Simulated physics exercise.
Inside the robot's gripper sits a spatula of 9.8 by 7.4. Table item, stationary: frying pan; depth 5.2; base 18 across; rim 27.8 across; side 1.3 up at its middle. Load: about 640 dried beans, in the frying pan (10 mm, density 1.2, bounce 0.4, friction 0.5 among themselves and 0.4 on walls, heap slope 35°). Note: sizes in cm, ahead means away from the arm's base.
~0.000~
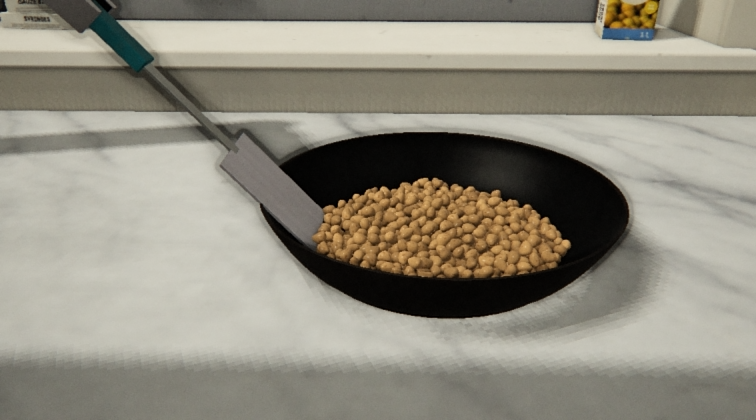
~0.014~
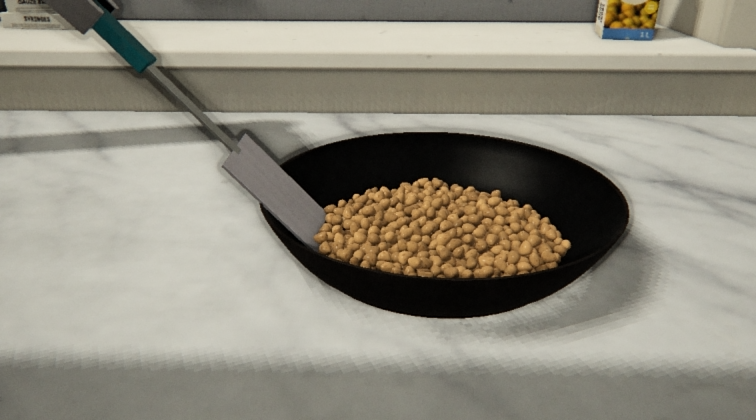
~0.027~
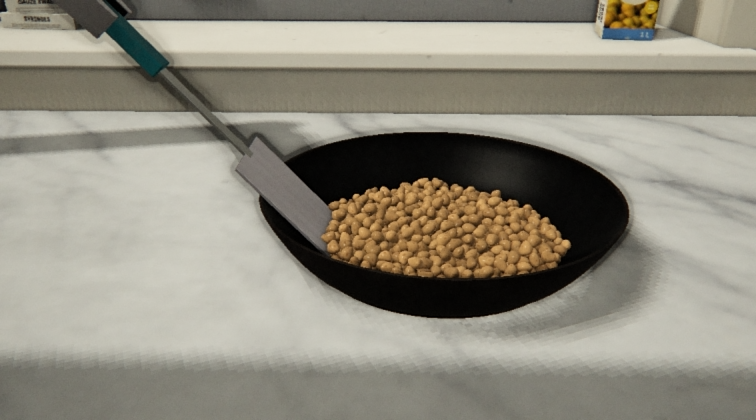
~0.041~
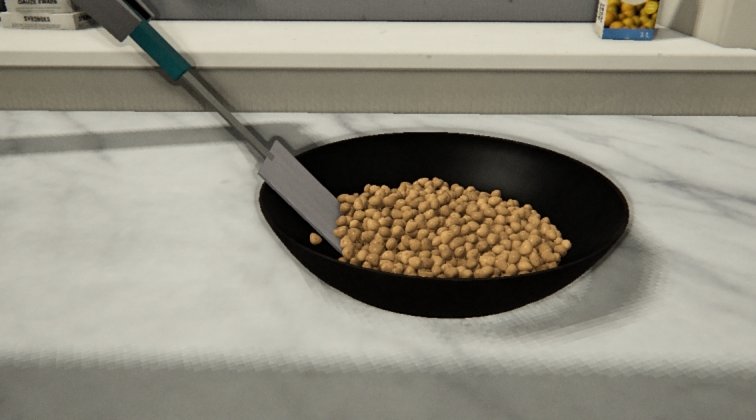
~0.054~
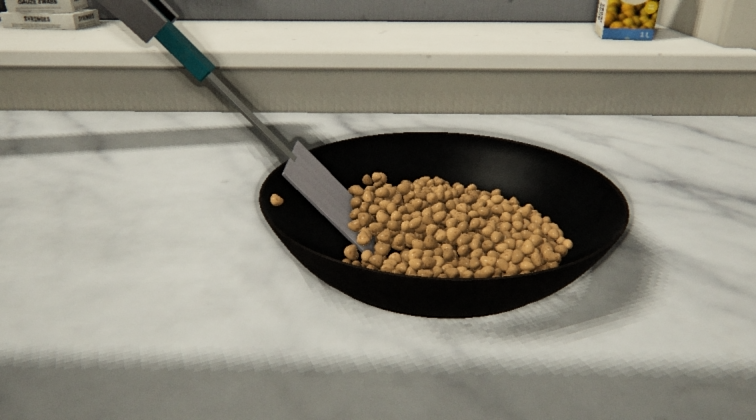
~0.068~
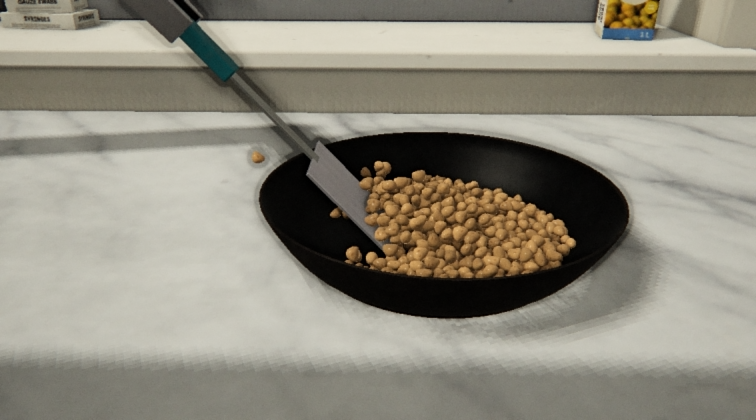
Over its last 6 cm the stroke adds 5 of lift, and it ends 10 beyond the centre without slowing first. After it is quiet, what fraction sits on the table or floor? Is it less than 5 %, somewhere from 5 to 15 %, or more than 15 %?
It is more than 15 %.
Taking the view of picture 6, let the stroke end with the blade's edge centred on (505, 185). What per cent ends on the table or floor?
Something close to 15 in a hundred.
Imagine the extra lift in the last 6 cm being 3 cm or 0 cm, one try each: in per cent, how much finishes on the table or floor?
Result, in order: Approx. 25 % and 25 %.
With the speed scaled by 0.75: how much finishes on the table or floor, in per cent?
That comes to some 15 per cent, roughly.
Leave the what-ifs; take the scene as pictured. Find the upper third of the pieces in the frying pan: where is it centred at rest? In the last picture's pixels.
It is centred around (543, 224).
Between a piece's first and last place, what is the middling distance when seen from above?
Some 4 cm.
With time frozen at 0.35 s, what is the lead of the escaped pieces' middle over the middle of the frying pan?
32 cm.
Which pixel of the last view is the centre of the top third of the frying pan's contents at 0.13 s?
Near (504, 210).
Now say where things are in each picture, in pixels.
The first frame shows the spatula top edge at (232, 148), sloping 48°; upper third of the load around (430, 224), from x 320 to 565, top at y 185; 635 in the frying pan.
The second frame shows the spatula top edge at (234, 149), sloping 48°; upper third of the load around (430, 224), from x 320 to 565, top at y 185.
The third frame shows the spatula top edge at (246, 152), sloping 48°; upper third of the load around (426, 226), from x 325 to 565, top at y 185.
The fourth frame shows the spatula top edge at (268, 155), sloping 48°; upper third of the load around (422, 222), from x 315 to 565, top at y 185.
The fifth frame shows the spatula top edge at (290, 156), sloping 48°; upper third of the load around (428, 218), from x 275 to 570, top at y 175.
The sixth frame shows the spatula top edge at (313, 156), sloping 48°; upper third of the load around (436, 212), from x 255 to 570, top at y 160; 635 in the frying pan.
After 0.10 s, sloping 48°, highest piece 16 above the table; 634 in the frying pan, 1 on the blade or in flight.
After 0.13 s, sloping 48°, highest piece 22 above the table; 634 in the frying pan, 1 on the blade or in flight.
After 0.35 s, sloping 48°, highest piece 36 above the table; 512 in the frying pan, 36 on the table or floor, 87 on the blade or in flight.
After 1.40 s, sloping 48°, highest piece 4 above the table; 512 in the frying pan, 123 on the table or floor.
In the end, 512 in the frying pan, 123 on the table or floor. That is 19 % on the table or floor.
